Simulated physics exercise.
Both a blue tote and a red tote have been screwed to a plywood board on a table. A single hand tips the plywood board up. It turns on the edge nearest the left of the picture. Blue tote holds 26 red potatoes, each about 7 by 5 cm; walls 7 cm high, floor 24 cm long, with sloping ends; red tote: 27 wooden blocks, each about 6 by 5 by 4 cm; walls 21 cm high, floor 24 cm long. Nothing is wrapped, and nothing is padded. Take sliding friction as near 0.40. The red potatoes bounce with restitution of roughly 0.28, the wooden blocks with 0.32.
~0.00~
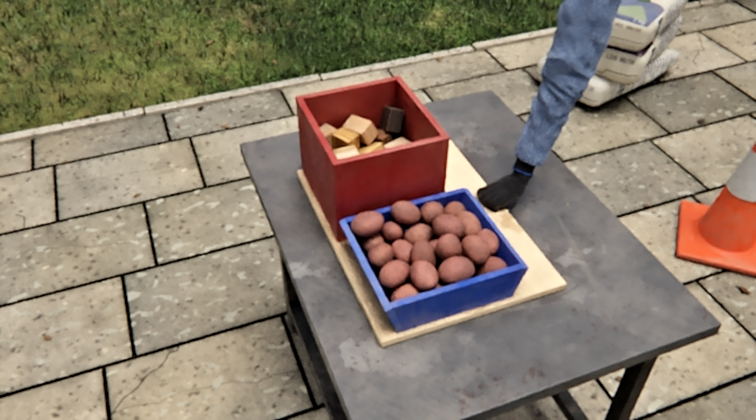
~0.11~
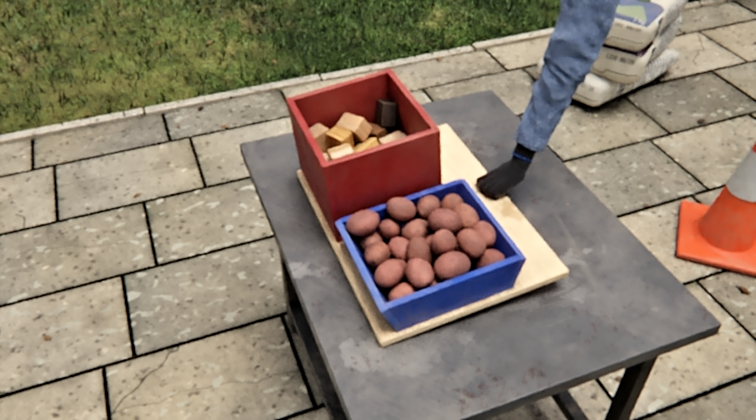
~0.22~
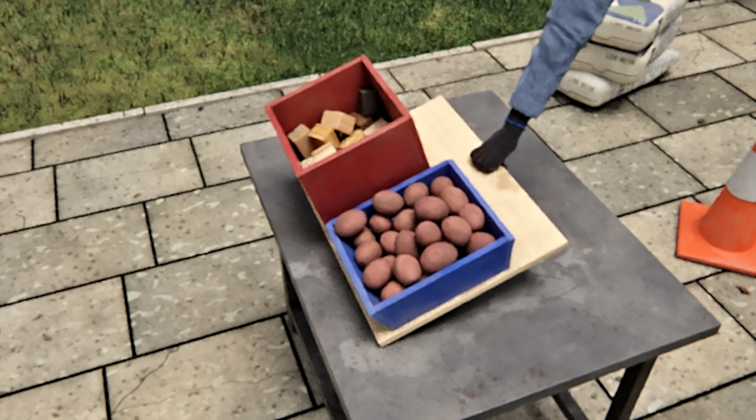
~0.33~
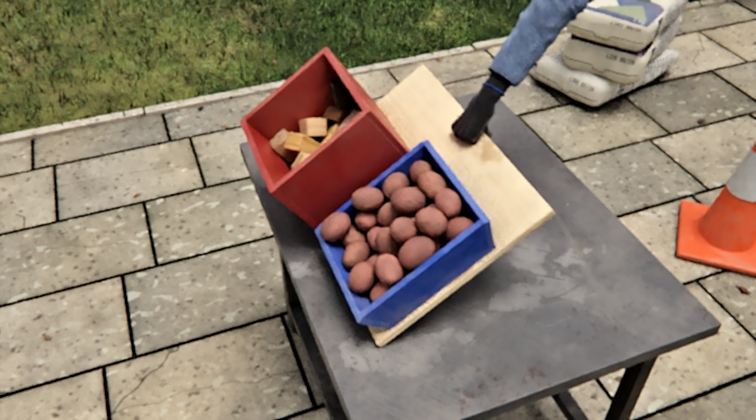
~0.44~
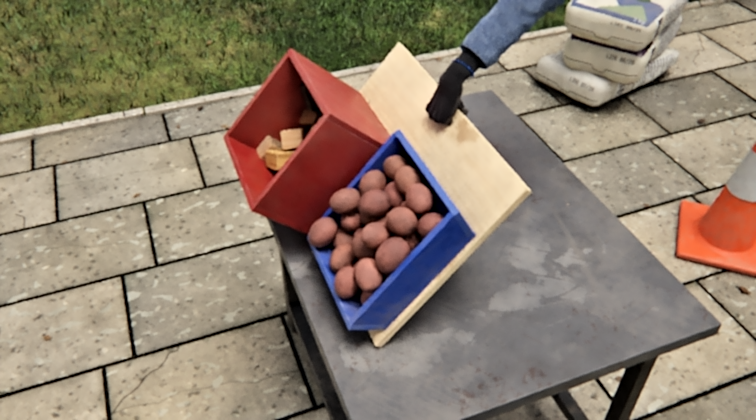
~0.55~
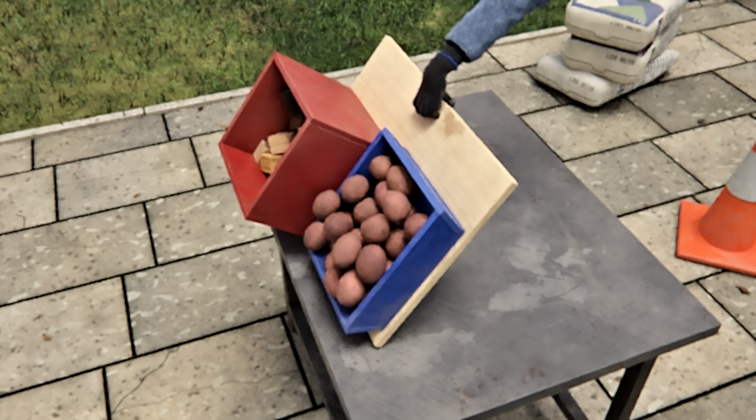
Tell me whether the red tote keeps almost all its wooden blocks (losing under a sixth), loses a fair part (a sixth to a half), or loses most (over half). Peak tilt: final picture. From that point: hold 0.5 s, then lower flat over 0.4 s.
I expect fewer than a sixth of the pieces to get out.
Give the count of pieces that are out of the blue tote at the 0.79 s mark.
Blue tote - about 3 out by that time.
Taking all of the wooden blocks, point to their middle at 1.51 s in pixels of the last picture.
Centre: About (355, 171) px.
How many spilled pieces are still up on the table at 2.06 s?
Estimated count: 1.
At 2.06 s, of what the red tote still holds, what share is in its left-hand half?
Roughly 70%.
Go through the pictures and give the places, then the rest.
In the first picture (places track the rim corner closest to us here), red tote (339, 161); blue tote (391, 306); tipped 0°; all still inside.
In the second picture, red tote (328, 163); blue tote (386, 306); tipped 6°.
In the third picture, red tote (303, 172); blue tote (374, 310); tipped 19°.
In the fourth picture, red tote (274, 187); blue tote (360, 316); tipped 34°.
In the fifth picture, red tote (254, 205); blue tote (350, 323); tipped 47°.
In the sixth picture, red tote (247, 213); blue tote (346, 326); tipped 53°; all still inside.
After 0.79 s, tilt 53°; the blue tote is down by 3 of 26 and the red tote has all 27.
After 1.09 s, tilt 52°; the blue tote is down by 4 of 26 and the red tote has all 27.
After 1.51 s, tilt 0°; the blue tote is down by 6 of 26 and the red tote has all 27.
Final count (at 2.06 s), the blue tote is down by 6 of 26 and the red tote has all 27. Asked share, 0 of 27, 0 per cent.
